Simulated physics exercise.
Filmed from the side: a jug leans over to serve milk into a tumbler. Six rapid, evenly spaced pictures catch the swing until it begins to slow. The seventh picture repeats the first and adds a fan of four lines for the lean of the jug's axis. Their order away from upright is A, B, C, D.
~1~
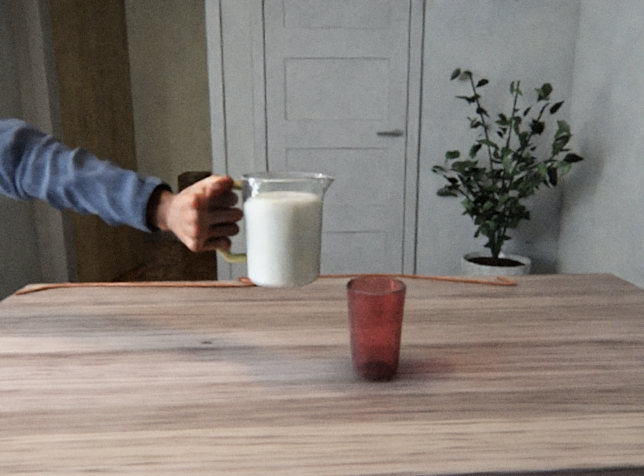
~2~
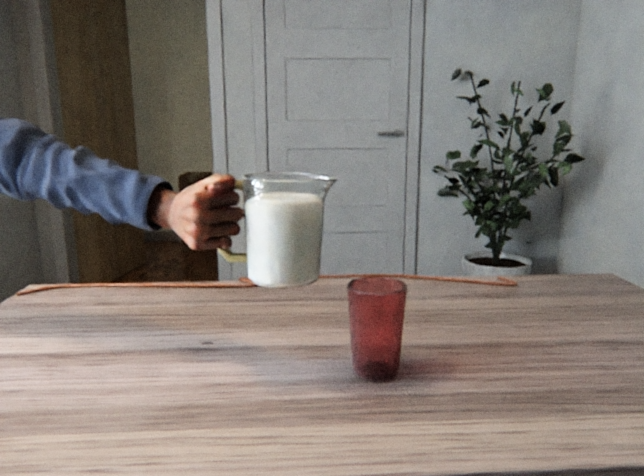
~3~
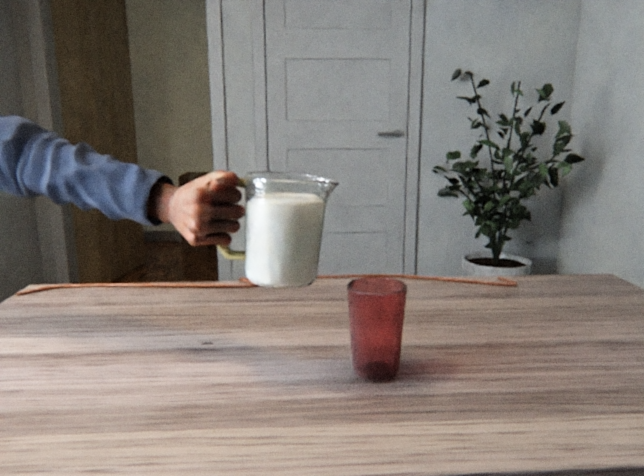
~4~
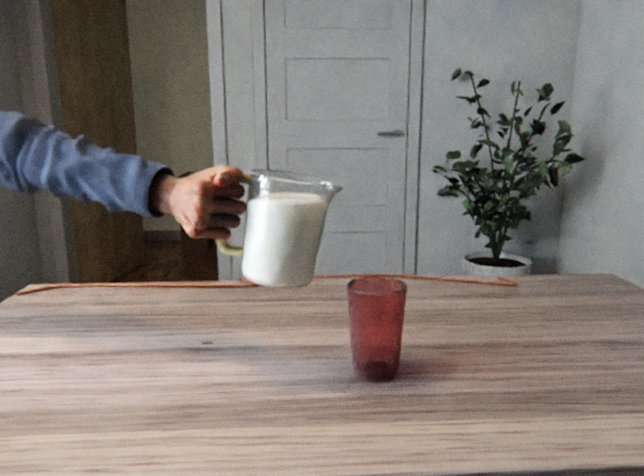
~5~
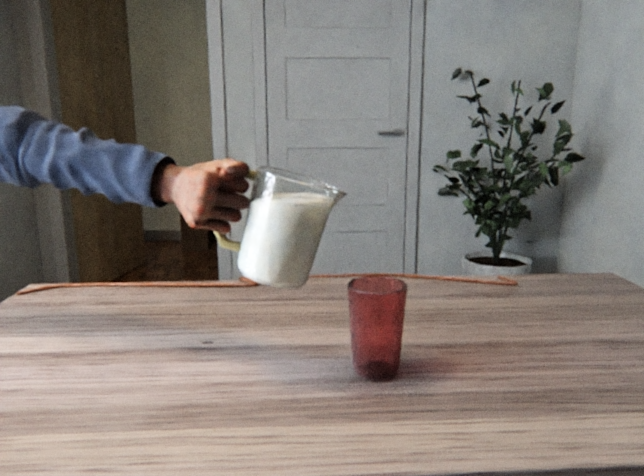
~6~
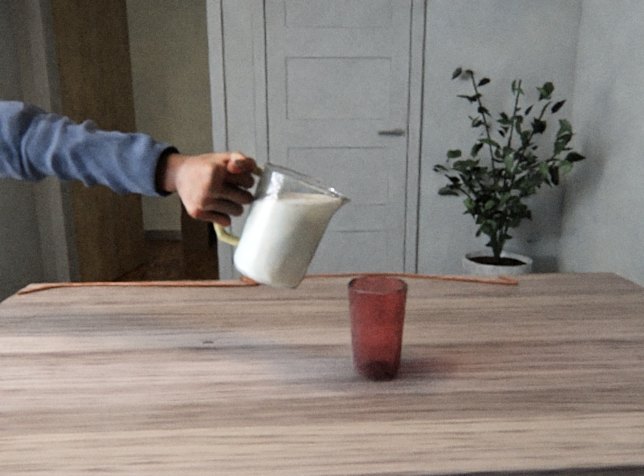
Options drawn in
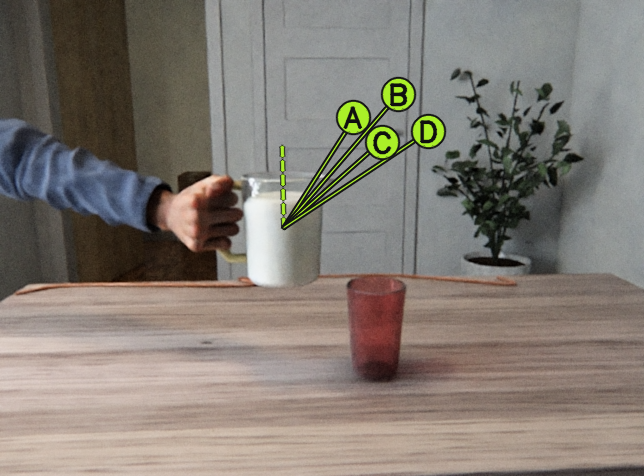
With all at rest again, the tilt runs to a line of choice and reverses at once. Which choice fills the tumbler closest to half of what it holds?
Take D.
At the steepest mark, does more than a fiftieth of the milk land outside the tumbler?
No.
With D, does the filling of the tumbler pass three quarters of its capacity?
No, it does not.
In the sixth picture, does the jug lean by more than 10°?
Yes.
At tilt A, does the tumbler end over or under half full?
Under.
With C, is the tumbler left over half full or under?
Under half.
On the marked copy, A at (345, 132); B at (387, 107); C at (368, 152); D at (414, 140).
For tilt A, the tumbler ends with about 8 % of what it can hold.
For tilt B, the tumbler ends with about 19 % of what it can hold.
For tilt C, the tumbler ends with about 33 % of what it can hold.
For tilt D, the tumbler ends with about 51 % of what it can hold.
